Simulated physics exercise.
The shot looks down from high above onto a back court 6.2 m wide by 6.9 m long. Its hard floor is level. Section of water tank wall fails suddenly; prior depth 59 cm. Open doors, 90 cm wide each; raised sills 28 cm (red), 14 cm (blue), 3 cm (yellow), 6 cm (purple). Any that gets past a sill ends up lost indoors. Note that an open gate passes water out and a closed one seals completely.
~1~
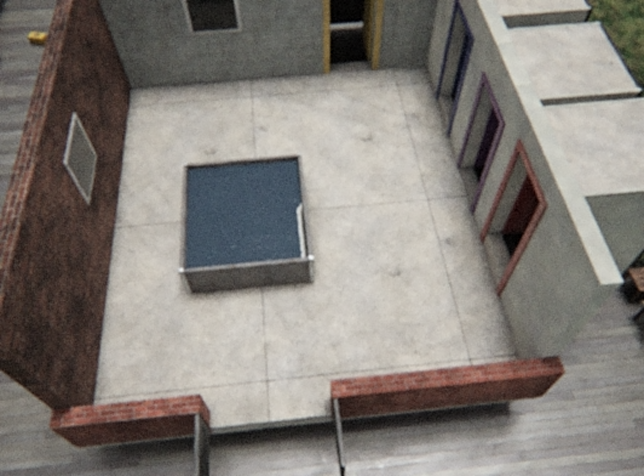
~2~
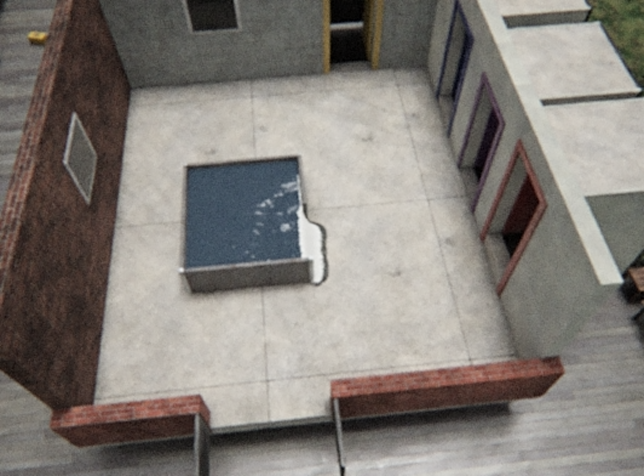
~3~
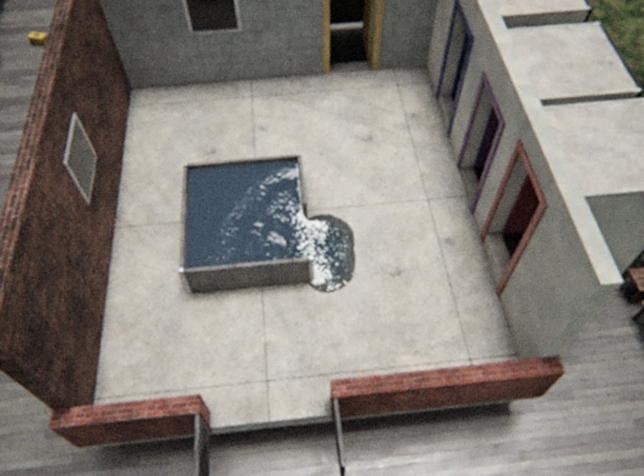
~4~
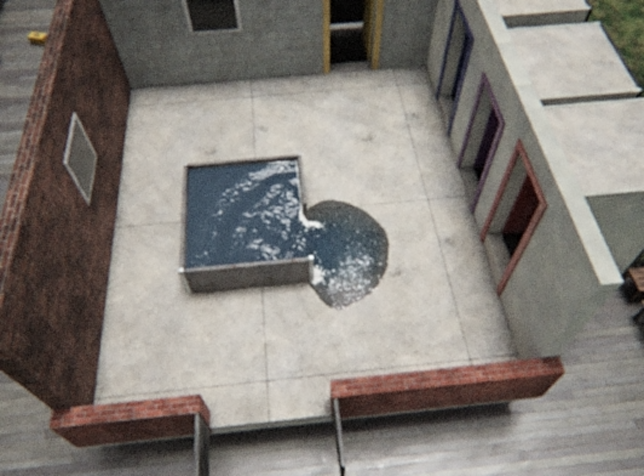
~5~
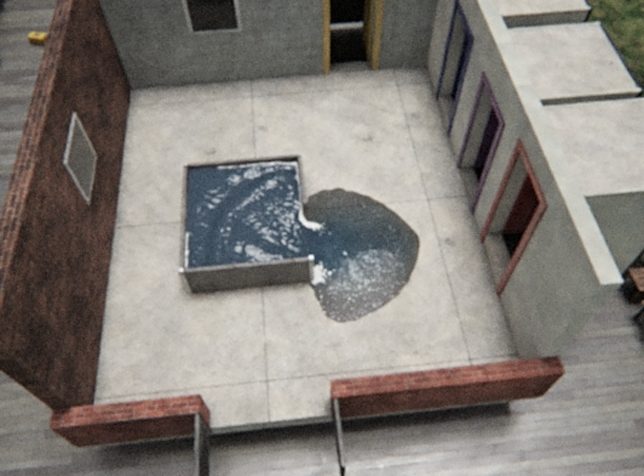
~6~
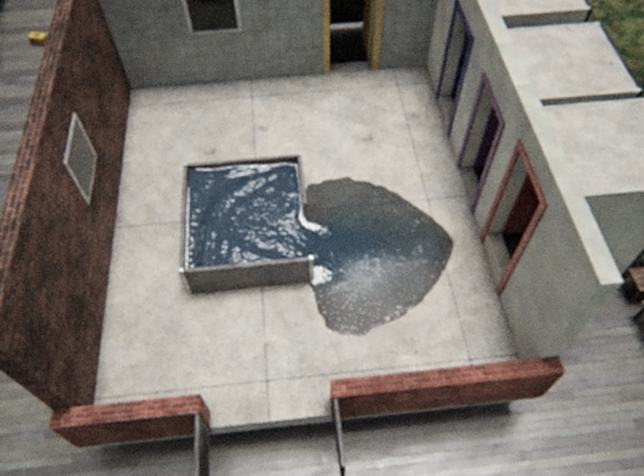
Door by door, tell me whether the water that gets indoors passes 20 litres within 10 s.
Outcome: Red door: Less than stated; blue door: Less than stated; yellow door: More than stated; purple door: More than stated.
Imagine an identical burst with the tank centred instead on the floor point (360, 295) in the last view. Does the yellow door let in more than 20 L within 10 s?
Against the limit, the yellow door gets more than that.
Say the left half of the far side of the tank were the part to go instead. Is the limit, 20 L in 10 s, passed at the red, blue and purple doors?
Compared with the limit, red is lower, blue is lower and purple is lower.
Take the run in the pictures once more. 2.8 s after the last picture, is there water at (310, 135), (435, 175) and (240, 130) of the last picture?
Status of the three spots: Free of it, inundated, free of it.
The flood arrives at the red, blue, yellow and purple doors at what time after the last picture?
Red = 0.2 s, blue = 1.6 s, yellow = 3.2 s, purple = 0.5 s.
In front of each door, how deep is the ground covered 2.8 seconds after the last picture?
Depths in cm: Red 19, blue 6, yellow 0, purple 13.
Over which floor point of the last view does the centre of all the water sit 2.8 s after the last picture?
About (347, 248).
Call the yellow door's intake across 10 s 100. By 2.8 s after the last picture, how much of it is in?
0 percent or so by then.
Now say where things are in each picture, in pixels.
The first picture shows still water, 59 cm deep, in the water tank at (245, 212).
In the second picture, water pours out at (307, 247) and has run 0.6 m, to (318, 280); typically 5 cm deep outside, 59 cm at the water tank's back.
In the third picture, the front is at (344, 226), 0.8 m from the gap at (307, 247); 0.8 m2 of floor is under water; 59 cm left at the back of the water tank.
In the fourth picture, water pours out at (307, 247) and has run 1.3 m, to (380, 234); typically 6 cm deep outside, 59 cm at the water tank's back.
In the fifth picture, water pours out at (307, 247) and has run 1.8 m, to (414, 240); typically 5 cm deep outside, 58 cm at the water tank's back.
In the sixth picture, the front is at (448, 246), 2.4 m from the gap at (307, 247); 4.2 m2 of floor is under water; 53 cm left at the back of the water tank.
Then, 0.7 s after the last picture water covers 25 % of the floor and is deepest (32 cm) near (319, 258); red door 25 cm at the sill, 0 L in, blue door not reached, yellow door not reached, purple door 6 cm at the sill, 2 L in.
Then, 1.5 s after the last picture water covers 25 % of the floor and is deepest (40 cm) near (517, 365); red door 26 cm at the sill, 0 L in, blue door not reached, yellow door not reached, purple door 17 cm at the sill, 36 L in.
Then, 2.8 s after the last picture water covers 35 % of the floor and is deepest (23 cm) near (494, 290); red door 19 cm at the sill, 0 L in, blue door 6 cm at the sill, 0 L in, yellow door not reached, purple door 13 cm at the sill, 95 L in.
Then, 5.3 s after the last picture water covers 65 % of the floor and is deepest (16 cm) near (509, 378); red door 13 cm at the sill, 0 L in, blue door 5 cm at the sill, 0 L in, yellow door 6 cm at the sill, 11 L in, purple door 10 cm at the sill, 141 L in.
Then, 9.3 s after the last picture water covers 95 % of the floor and is deepest (8 cm) near (509, 378); red door 7 cm at the sill, 0 L in, blue door 5 cm at the sill, 0 L in, yellow door 6 cm at the sill, 51 L in, purple door 6 cm at the sill, 155 L in.
